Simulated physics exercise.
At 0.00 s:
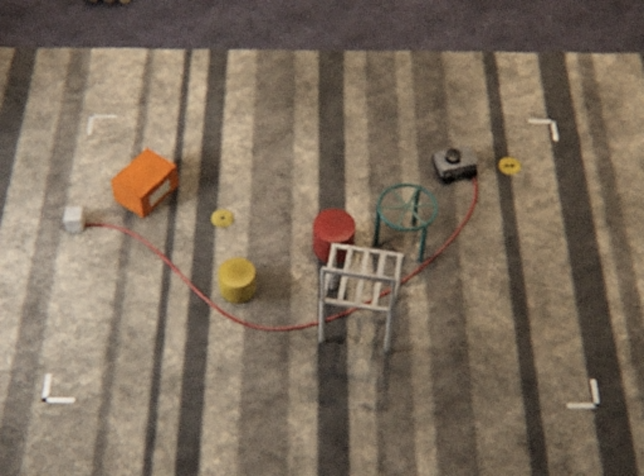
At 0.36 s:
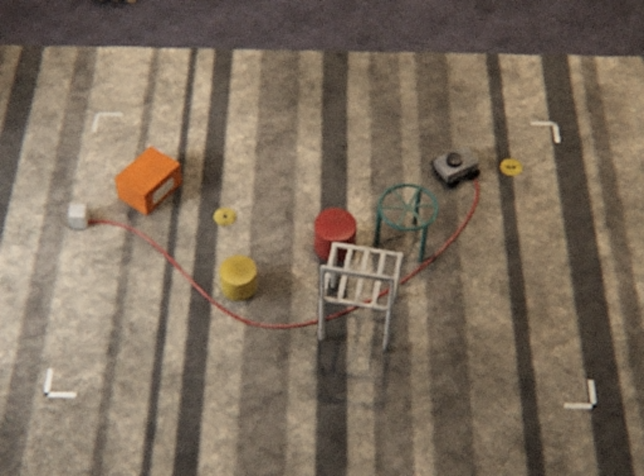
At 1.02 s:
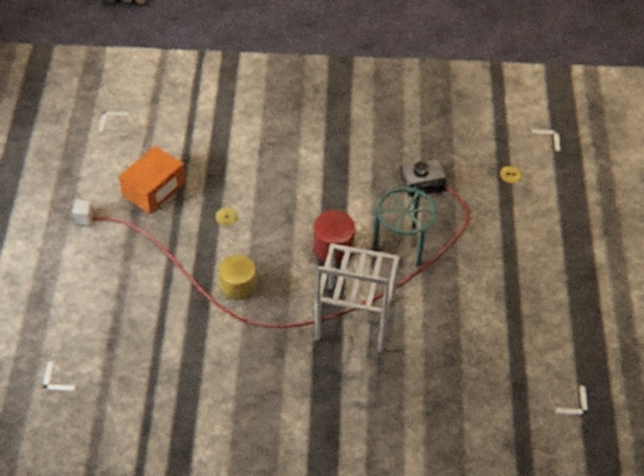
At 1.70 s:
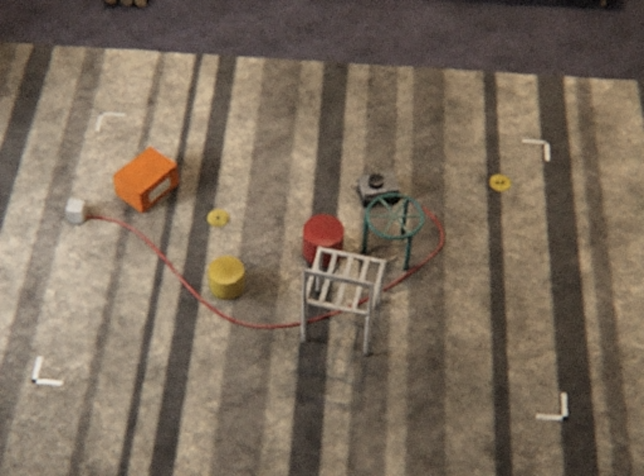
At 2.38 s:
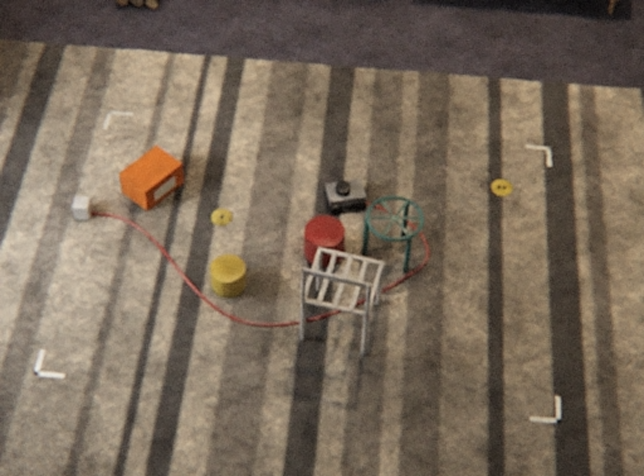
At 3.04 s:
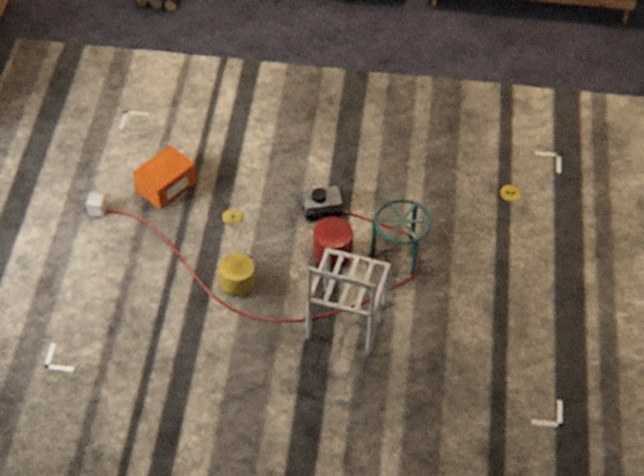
The clip opens on a striped rug with an orange carton, yellow and red tubs, a white chair and a teal stool, a small grey cart at right trailing a red lead. After barely moving, the cart travels left behind the stool, then passes behind the red tub, drawing the lead along.
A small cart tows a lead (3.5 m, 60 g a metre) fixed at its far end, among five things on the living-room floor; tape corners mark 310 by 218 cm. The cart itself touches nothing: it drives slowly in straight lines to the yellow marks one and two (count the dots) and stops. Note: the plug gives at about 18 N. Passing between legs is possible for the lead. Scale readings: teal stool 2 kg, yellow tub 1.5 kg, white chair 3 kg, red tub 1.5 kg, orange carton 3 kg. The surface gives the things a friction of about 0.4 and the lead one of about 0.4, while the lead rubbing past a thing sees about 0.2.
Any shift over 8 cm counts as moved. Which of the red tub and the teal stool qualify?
The red tub does not qualify. The teal stool qualifies.
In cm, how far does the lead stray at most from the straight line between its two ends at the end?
Max deviation from straight line at end: Approx. 80 cm.
After 4.9 s, cart at (235, 216), lead slack at the fixed end; teal stool 20 cm off its start.
After 6.8 s, cart at (332, 207), lead slack at the fixed end; teal stool 20 cm off its start.
After 8.7 s, cart at (429, 199), lead slack at the fixed end; teal stool 20 cm off its start at (372, 221).
After 10.5 s, cart at (510, 192), lead slack at the fixed end; teal stool 20 cm off its start.
After 10.9 s, cart at (510, 192), lead slack at the fixed end; teal stool 20 cm off its start at (372, 221), red tub 0 cm off its start at (333, 232).
